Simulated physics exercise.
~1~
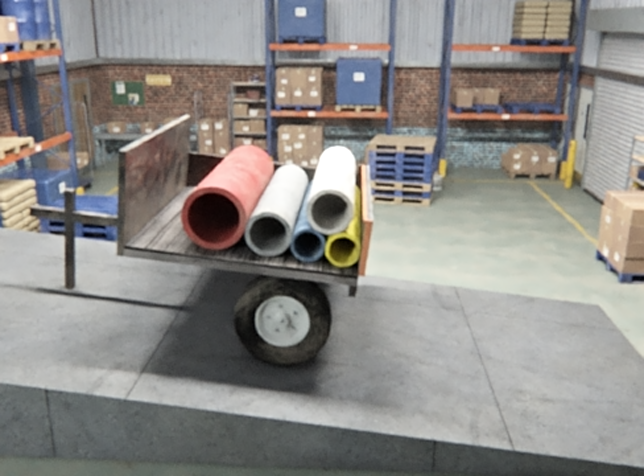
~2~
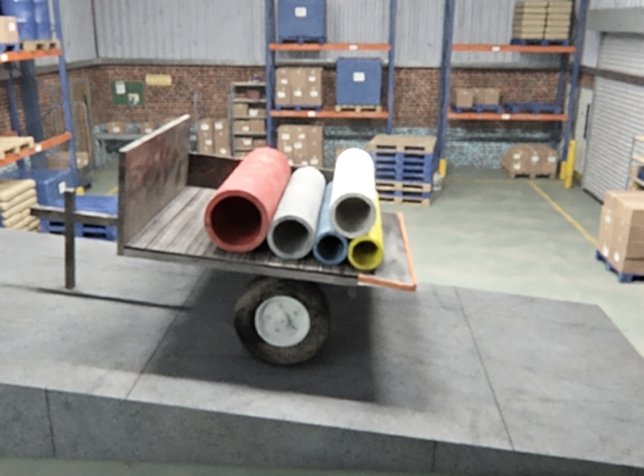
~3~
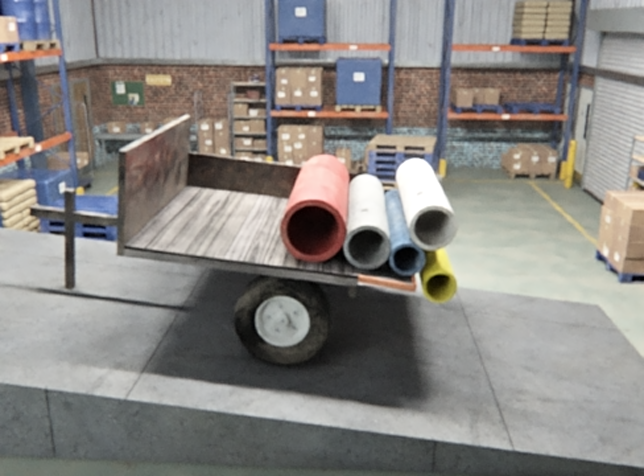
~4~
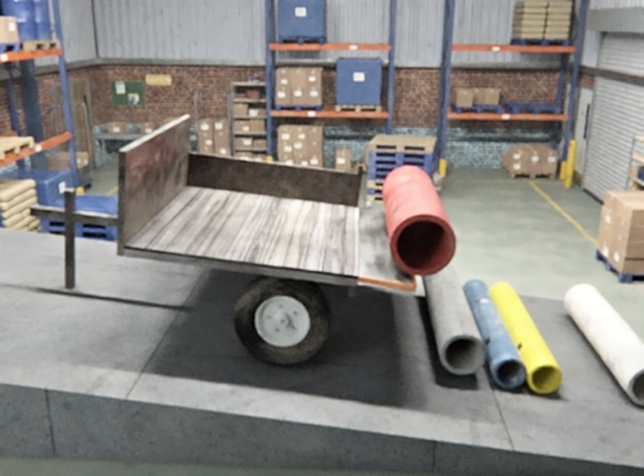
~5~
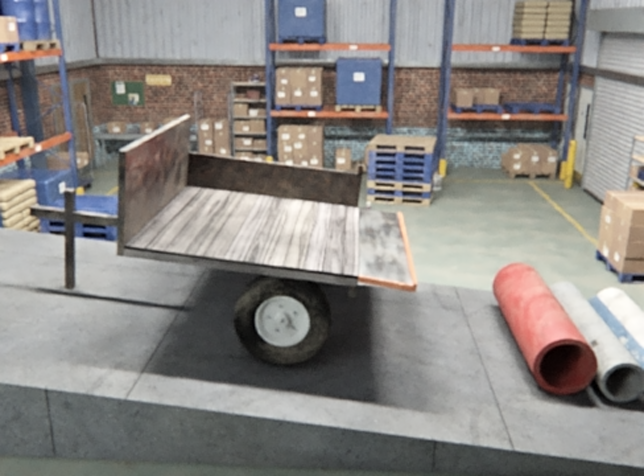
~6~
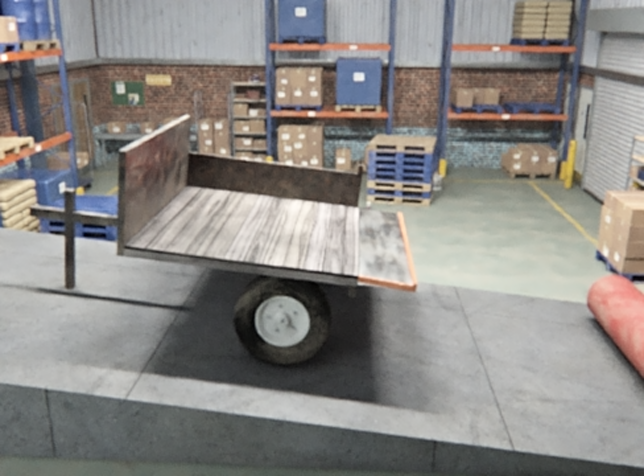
At the start, five thick-walled pipes, one red, one blue, one yellow and two pale grey, lie heaped against the raised gate of a tilted trailer in a warehouse. The gate swings down at the right, and the whole group begins rolling right along the wooden bed. The yellow pipe crosses the lowered gate first and drops off its edge, with the blue and pale ones following. The red pipe trails behind and tips off last. All five roll away to the right across the grey slope, leaving the trailer empty and only the red pipe partly in view at the right edge.
